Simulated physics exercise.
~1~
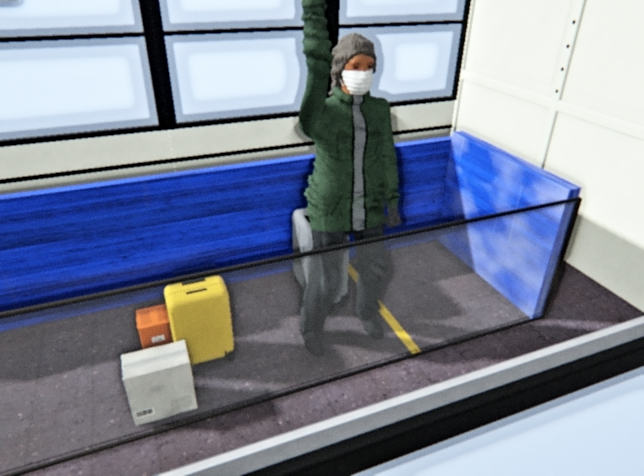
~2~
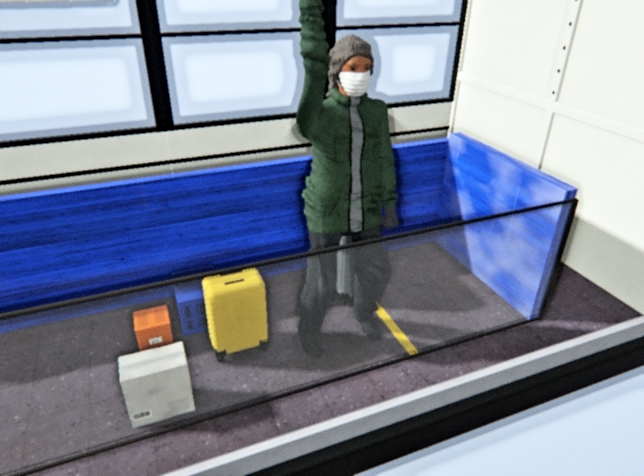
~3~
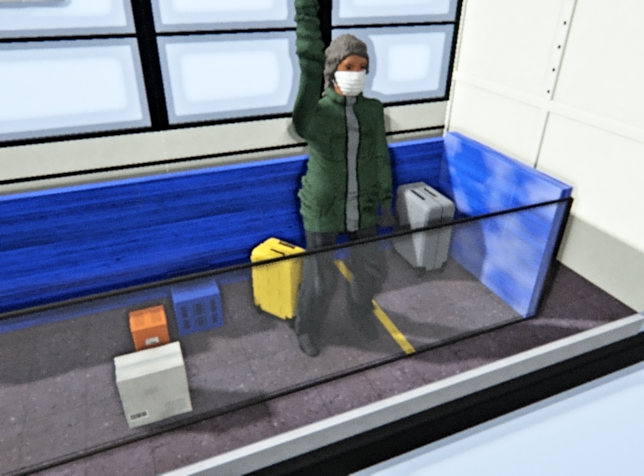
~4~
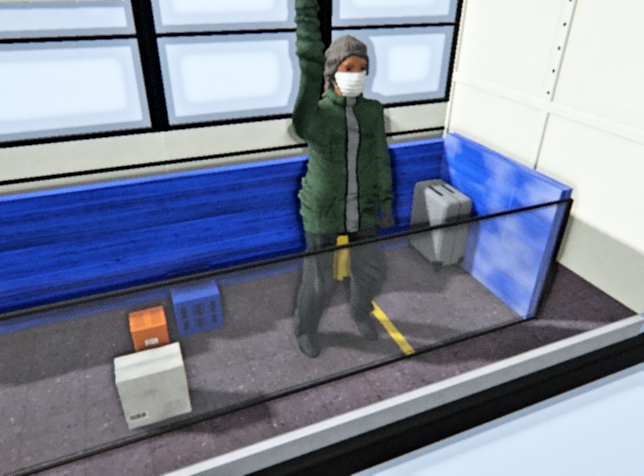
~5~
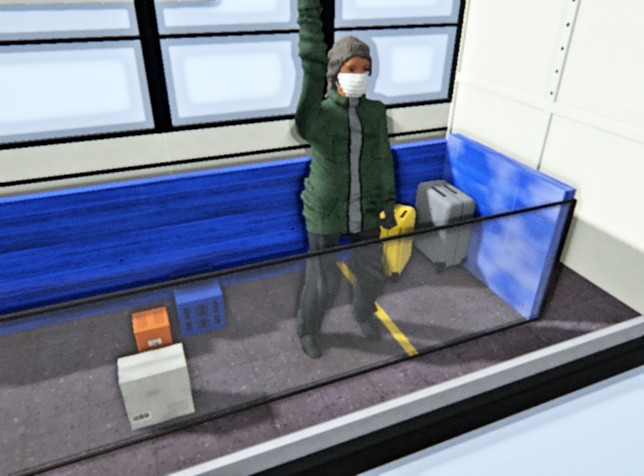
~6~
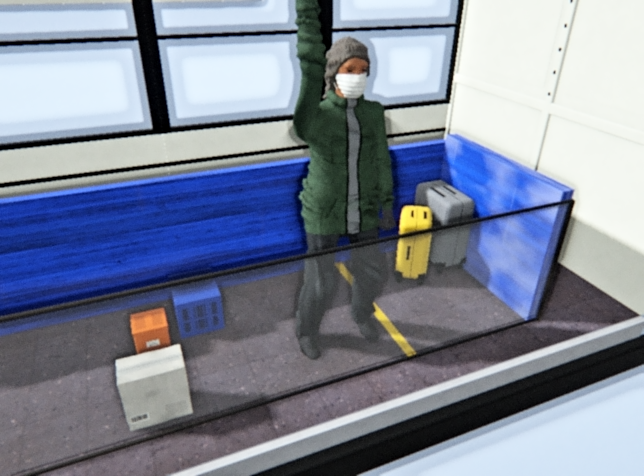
A passenger in a green padded coat, grey hat and white mask stands with one arm raised in a shuttle's standing bay, seen from above through a low clear panel. An orange box, a white carton and a yellow case stand to the left, with a grey case behind the passenger's legs and a yellow line on the dark floor. The grey case emerges on the right, while a blue crate comes into view as the yellow case slides rightward. The yellow case passes behind the passenger and reappears beyond the line. It ends upright beside the grey case, the boxes remaining left.
